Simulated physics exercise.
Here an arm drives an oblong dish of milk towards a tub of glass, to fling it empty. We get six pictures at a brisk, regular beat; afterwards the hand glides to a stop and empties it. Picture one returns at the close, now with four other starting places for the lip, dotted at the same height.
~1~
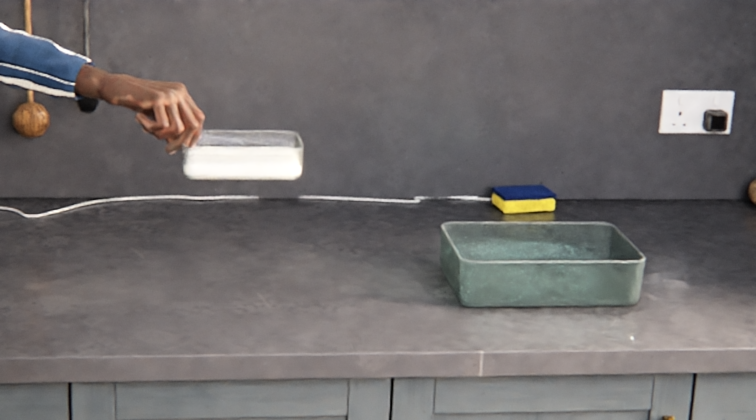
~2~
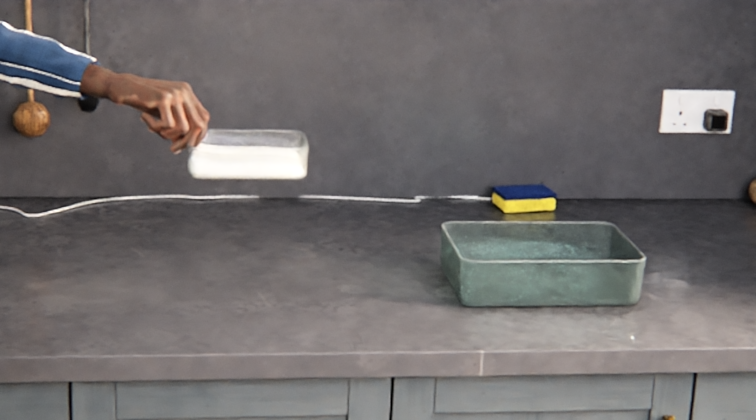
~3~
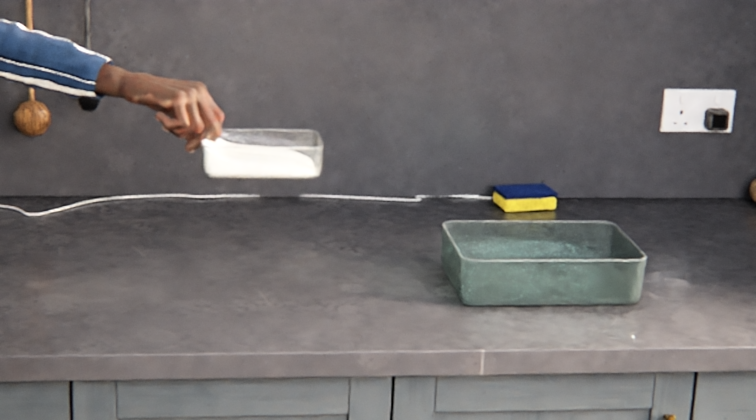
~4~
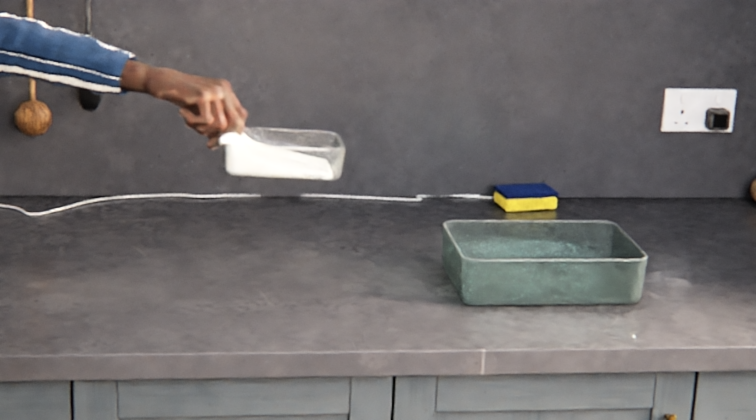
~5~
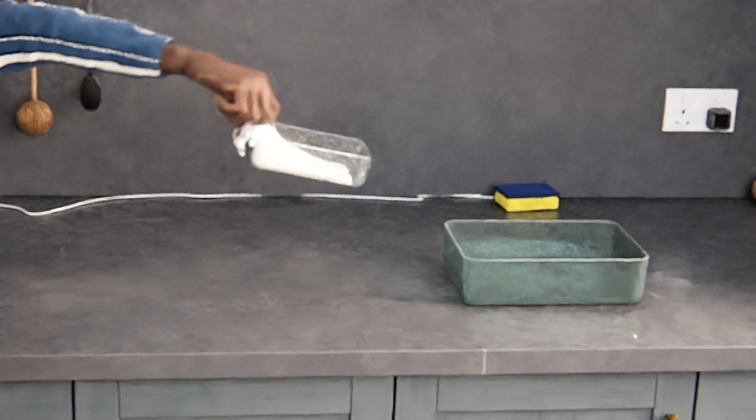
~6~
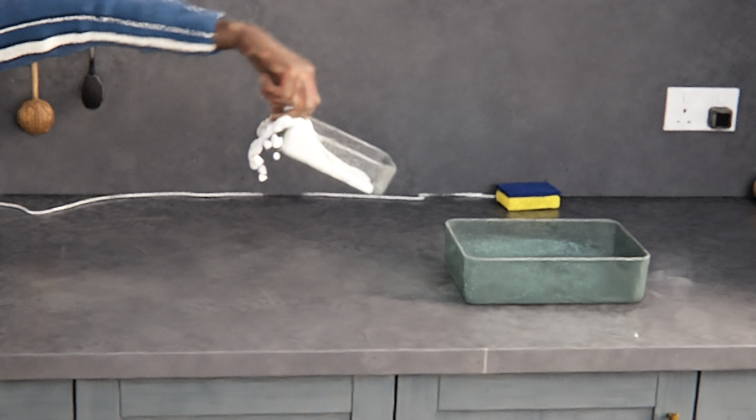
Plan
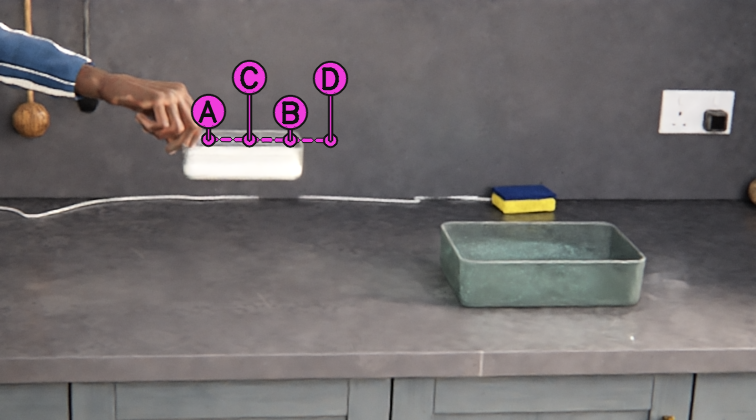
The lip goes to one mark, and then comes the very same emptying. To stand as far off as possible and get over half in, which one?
Go for D.
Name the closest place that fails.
The answer is B.
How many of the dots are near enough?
One of them.
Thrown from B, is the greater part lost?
Yes, that goes wrong.
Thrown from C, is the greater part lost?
Yes.
On the marked copy, A at (208, 139); B at (290, 140); C at (249, 139); D at (330, 140).
Choosing A, about 1 % lands in the tub, 98 % falls short.
Choosing B, about 19 % lands in the tub, 76 % falls short and 5 % goes beside or beyond.
Choosing C, about 3 % lands in the tub, 96 % falls short.
Choosing D, about 70 % lands in the tub, 23 % falls short and 7 % goes beside or beyond.
